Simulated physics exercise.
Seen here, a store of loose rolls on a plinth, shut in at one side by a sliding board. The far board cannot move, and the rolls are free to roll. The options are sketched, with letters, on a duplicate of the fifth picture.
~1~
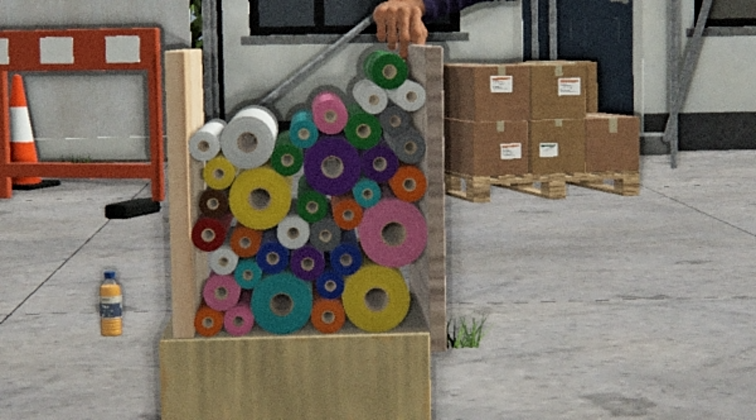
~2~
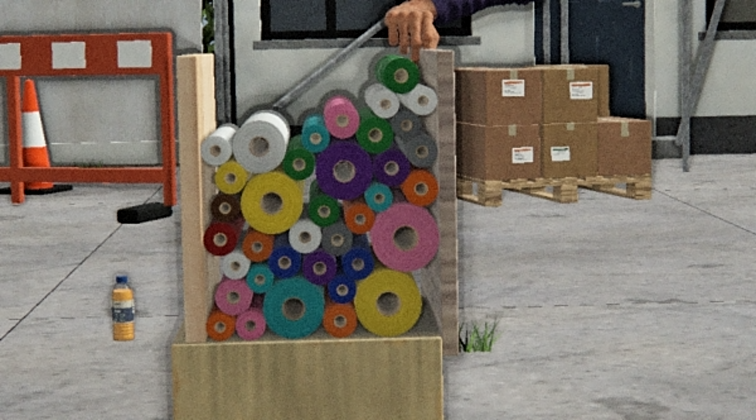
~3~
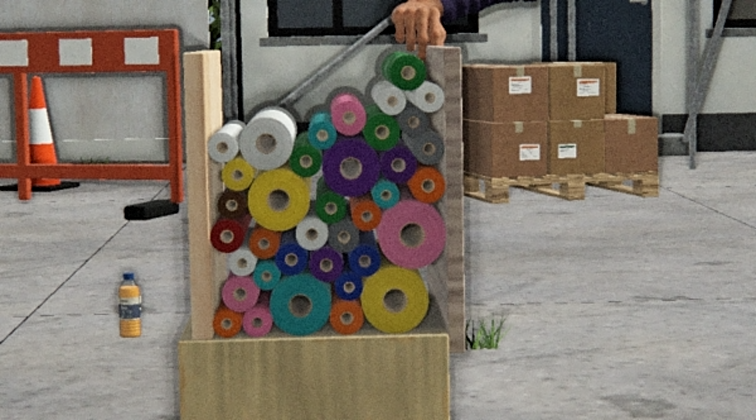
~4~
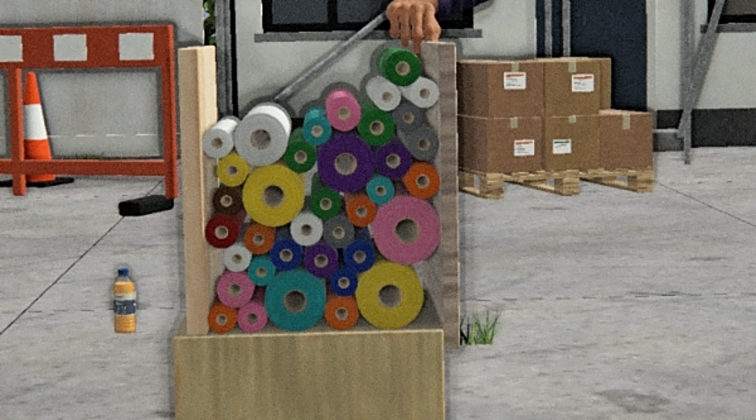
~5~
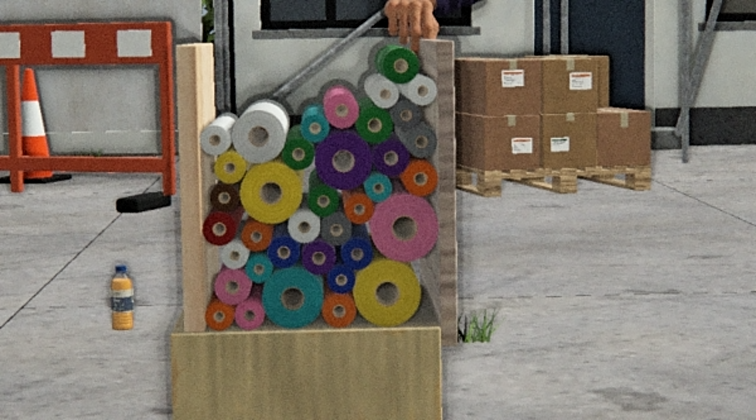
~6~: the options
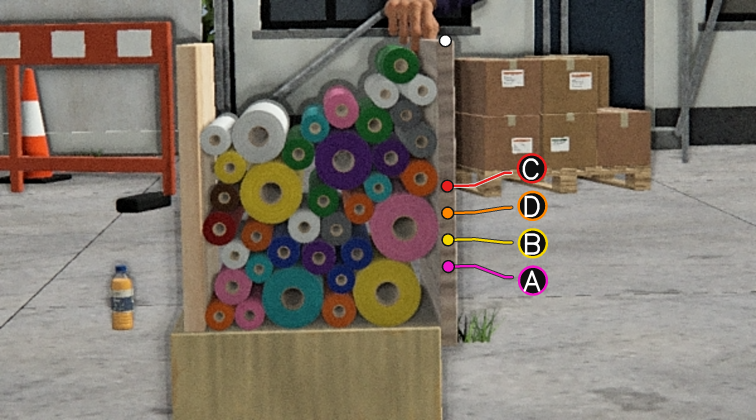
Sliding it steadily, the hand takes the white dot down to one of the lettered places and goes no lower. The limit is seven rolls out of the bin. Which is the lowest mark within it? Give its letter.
The answer is mark C.
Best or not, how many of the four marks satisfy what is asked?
One of the four.
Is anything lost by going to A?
At A: Yes.
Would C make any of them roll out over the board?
Yes.
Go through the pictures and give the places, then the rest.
The first picture shows a yellow roll (260, 199); a brown roll (213, 204); a white roll (248, 142).
The second picture shows a white roll (260, 147); a green roll (401, 76).
The third picture shows side board (443, 187); an orange roll (227, 323).
The fourth picture shows a pink roll (407, 231); a turquoise roll (262, 272).
The fifth picture shows an orange roll (359, 209); a yellow roll (271, 193); a brown roll (224, 198).
On the marked copy, A at (448, 266); B at (448, 240); C at (447, 186); D at (448, 213); the white dot at (445, 40).
Taking C. A third of the way, top of the board (437, 105).
Two thirds of the way, top of the board (439, 180).
When it is over, top of the board (439, 185), five out over the board.
As for the rest, A more than seven out over the board; B more than seven out over the board; D more than seven out over the board.
